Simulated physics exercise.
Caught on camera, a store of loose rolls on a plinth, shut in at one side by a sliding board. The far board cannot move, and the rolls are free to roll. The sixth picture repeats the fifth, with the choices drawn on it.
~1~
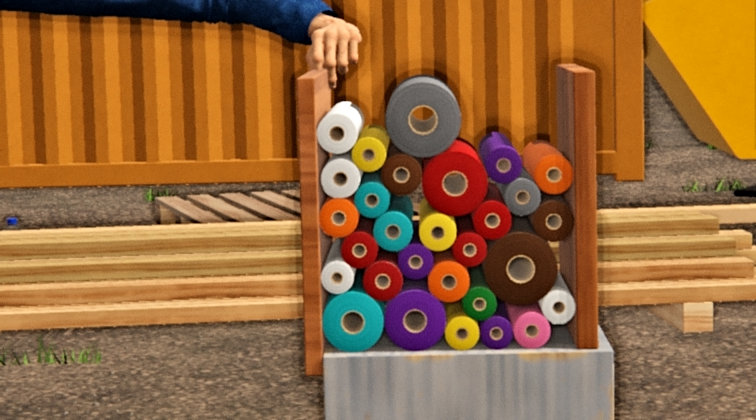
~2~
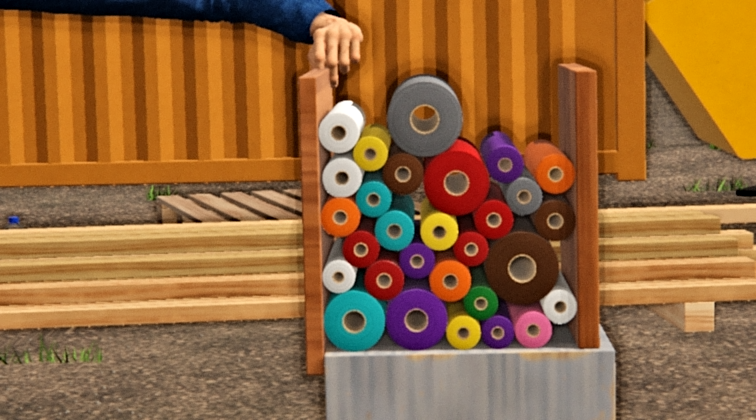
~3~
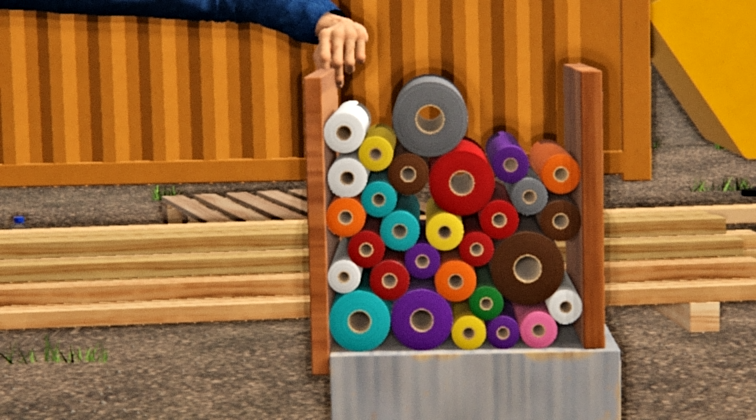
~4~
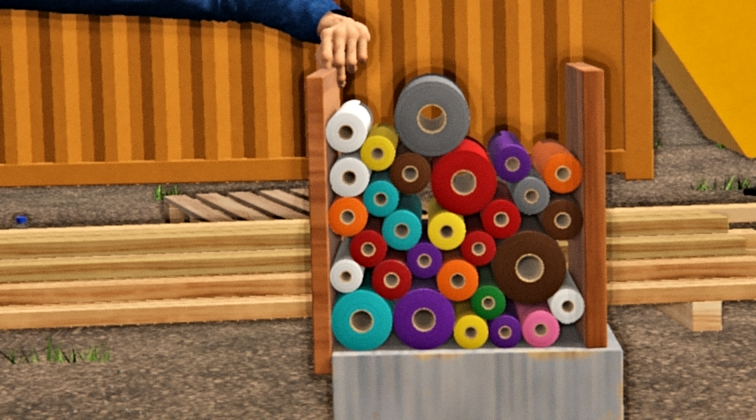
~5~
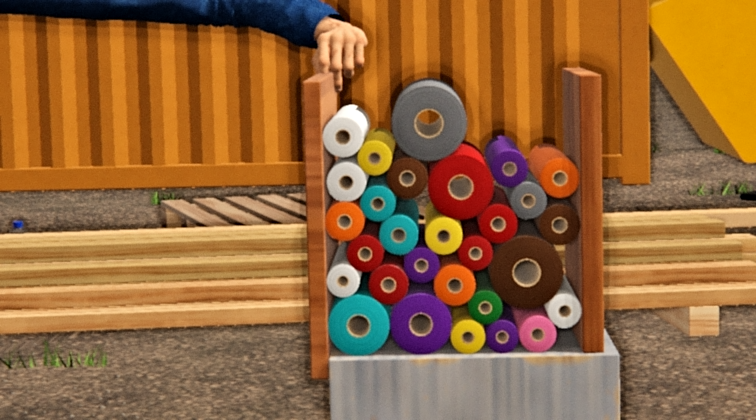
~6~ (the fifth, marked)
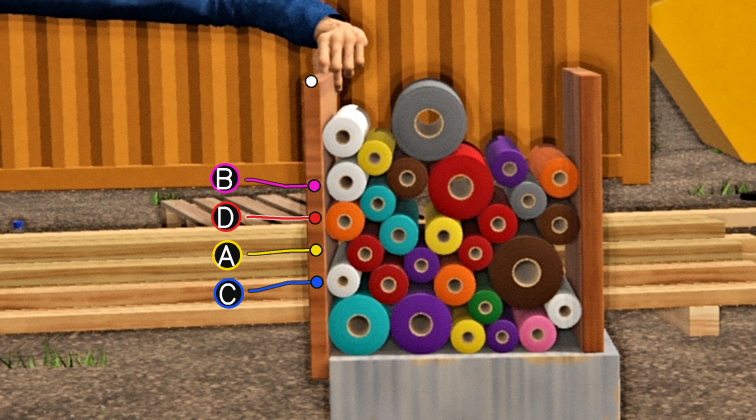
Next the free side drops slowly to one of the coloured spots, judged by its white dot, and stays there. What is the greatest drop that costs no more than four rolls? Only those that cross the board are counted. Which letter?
It can be let down to A.
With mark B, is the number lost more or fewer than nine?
At B, fewer than nine.
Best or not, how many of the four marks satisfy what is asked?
The number is three.
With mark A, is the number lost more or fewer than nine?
It loses fewer than nine.
On the marked copy, A at (316, 250); B at (315, 186); C at (317, 282); D at (315, 218); the white dot at (312, 82).
Taking A. A third of the way, top of the board (323, 154).
Two thirds of the way, top of the board (325, 236).
When it is over, top of the board (325, 249), two out over the board.
As for the rest, B none out over the board; C five out over the board; D none out over the board.
